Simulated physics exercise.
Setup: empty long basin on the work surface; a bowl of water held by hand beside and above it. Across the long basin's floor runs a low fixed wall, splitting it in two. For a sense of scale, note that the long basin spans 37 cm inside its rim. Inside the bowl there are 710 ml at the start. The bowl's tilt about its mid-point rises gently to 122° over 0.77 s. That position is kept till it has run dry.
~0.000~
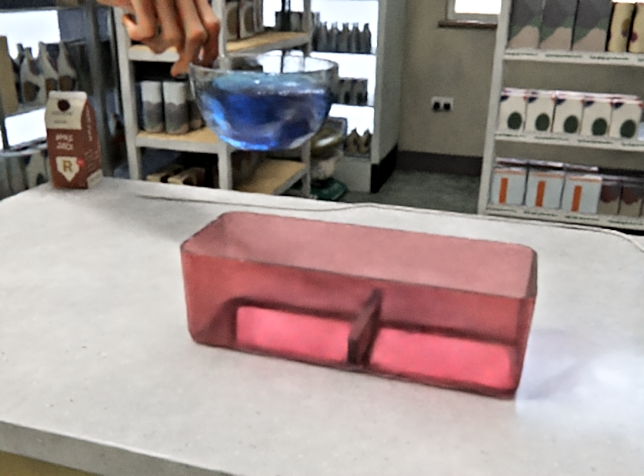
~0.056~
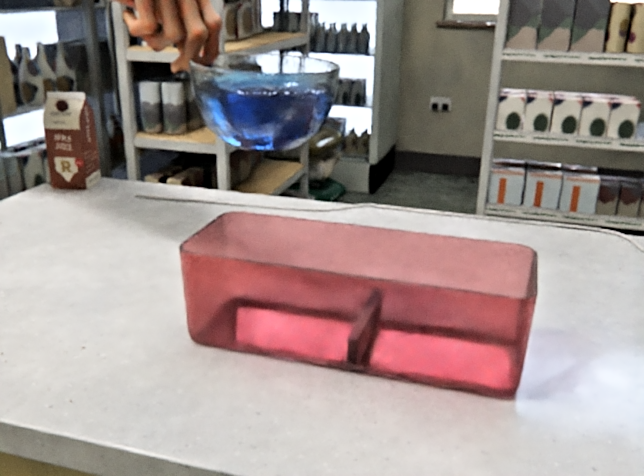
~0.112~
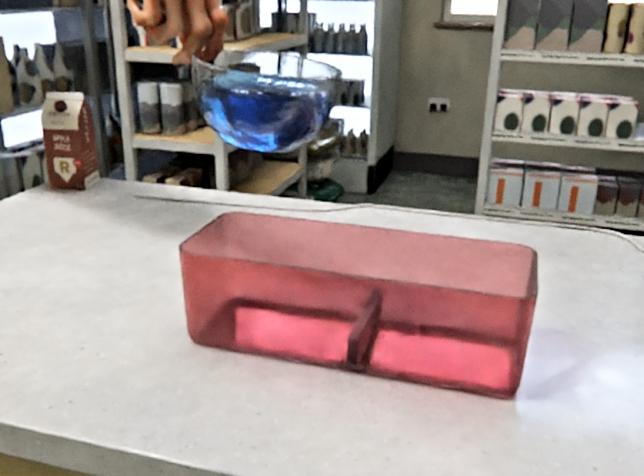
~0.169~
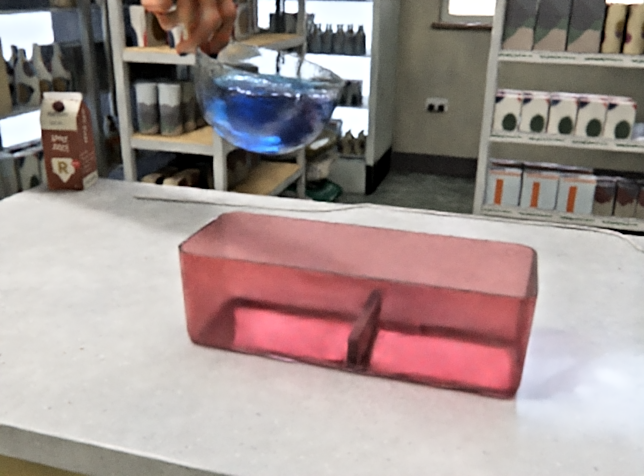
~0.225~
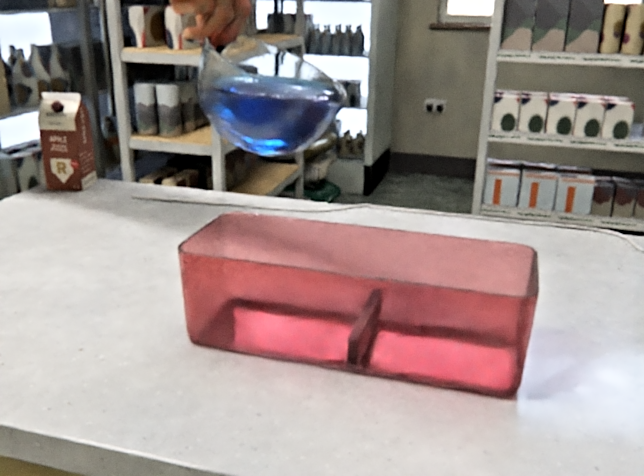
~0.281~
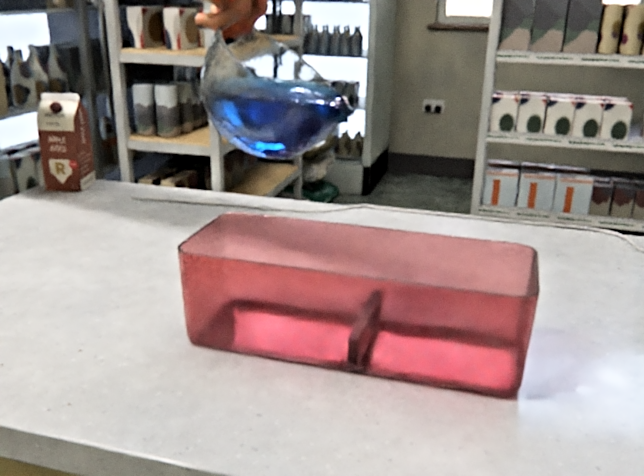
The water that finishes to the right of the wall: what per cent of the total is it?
It is about 57 per cent of the total.
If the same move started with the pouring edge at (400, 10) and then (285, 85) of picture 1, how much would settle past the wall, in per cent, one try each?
The first try gives around 80 percent, the second around 20 percent.
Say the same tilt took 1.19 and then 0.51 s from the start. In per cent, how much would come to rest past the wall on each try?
65 per cent first, 45 per cent second.
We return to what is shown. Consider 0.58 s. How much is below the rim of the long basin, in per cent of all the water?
Estimate - around 50 in a hundred parts.
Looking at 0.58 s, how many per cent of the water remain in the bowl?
Some 14 % of it is still there.
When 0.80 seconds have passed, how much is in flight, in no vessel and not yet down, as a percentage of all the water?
About 2 % of the total.
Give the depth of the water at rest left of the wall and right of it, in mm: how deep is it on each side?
Left about 12 mm, right about 20 mm.
After 0.58 s the tilt is 104° and 13 per cent is still to pour, 6 is left of the wall and 44 right of it.
After 0.80 s the tilt is 122° and 0 per cent is still to pour, 41 is left of the wall and 57 right of it.
After 1.02 s the tilt is 122° and 0 per cent is still to pour, 41 is left of the wall and 57 right of it.
After 1.27 s the tilt is 122° and 0 per cent is still to pour, 42 is left of the wall and 57 right of it.
In the end 42 per cent lies left of the wall, 57 right of it and 2 outside.
